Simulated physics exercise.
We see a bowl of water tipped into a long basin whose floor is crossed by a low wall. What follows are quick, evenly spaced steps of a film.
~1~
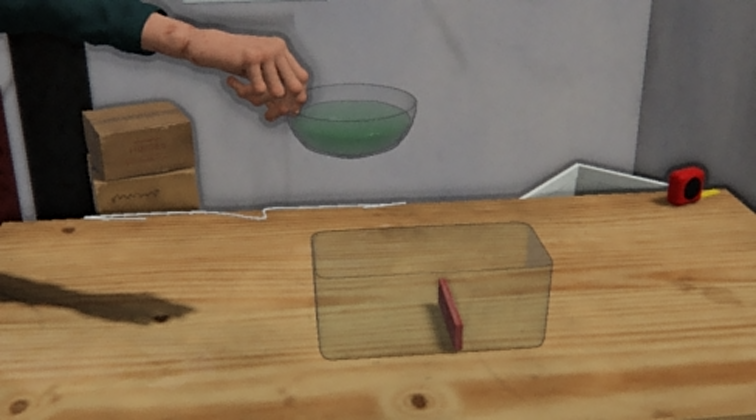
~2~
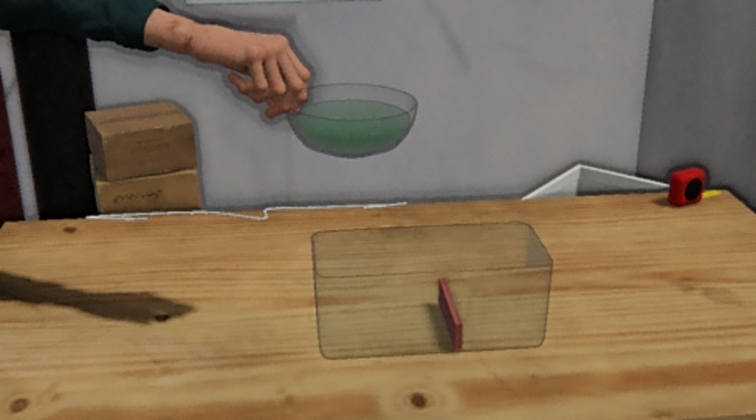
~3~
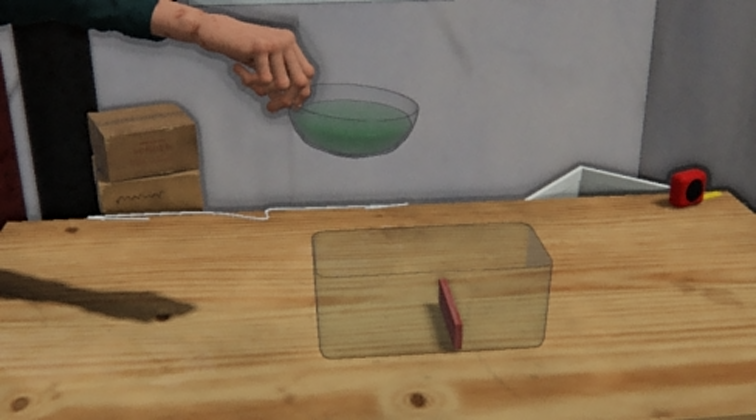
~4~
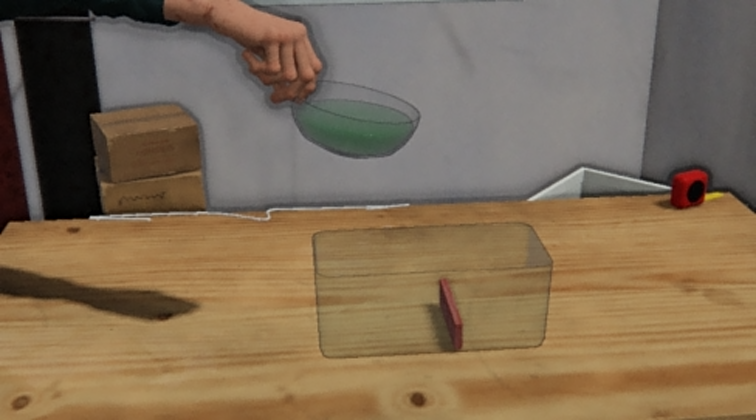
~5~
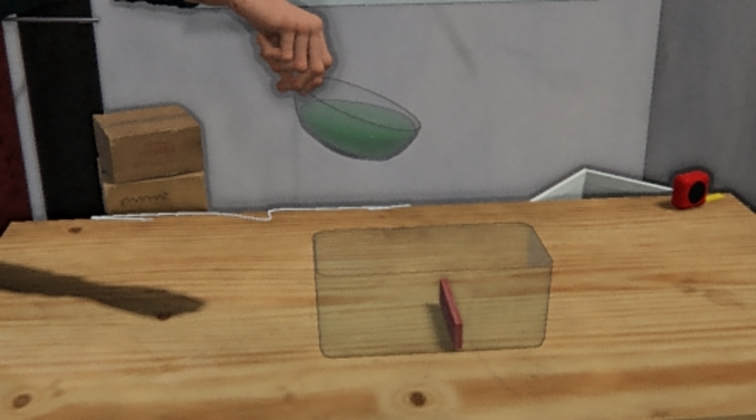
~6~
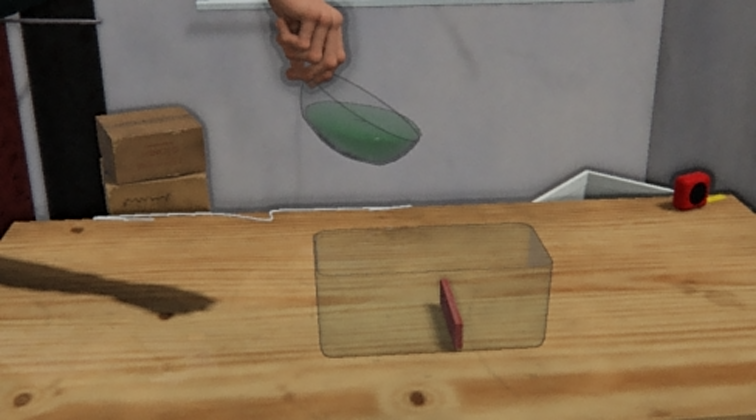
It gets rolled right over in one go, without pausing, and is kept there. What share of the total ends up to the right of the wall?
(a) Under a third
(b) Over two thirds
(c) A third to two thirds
c, A third to two thirds.
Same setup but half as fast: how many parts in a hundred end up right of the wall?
It comes to some 65 in a hundred.
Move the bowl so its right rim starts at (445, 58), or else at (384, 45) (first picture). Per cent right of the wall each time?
65 and 25 in a hundred.
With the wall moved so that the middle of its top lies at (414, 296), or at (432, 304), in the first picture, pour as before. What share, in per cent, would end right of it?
Around 80 percent in try one and around 65 percent in try two.
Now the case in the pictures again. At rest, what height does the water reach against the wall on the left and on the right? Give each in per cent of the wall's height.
On the left roughly 30, on the right roughly 40.
A moment on, the bowl is tipped on its side and 9 per cent is still to pour, 4 is left of the wall and 20 right of it.
Next, the bowl is tipped on its side and 1 per cent is still to pour, 35 is left of the wall and 56 right of it.
Then the bowl is tipped on its side and 0 per cent is still to pour, 45 is left of the wall and 45 right of it.
Later the bowl is tipped on its side and 0 per cent is still to pour, 51 is left of the wall and 46 right of it.
In the end 51 per cent lies left of the wall, 46 right of it and 3 outside.
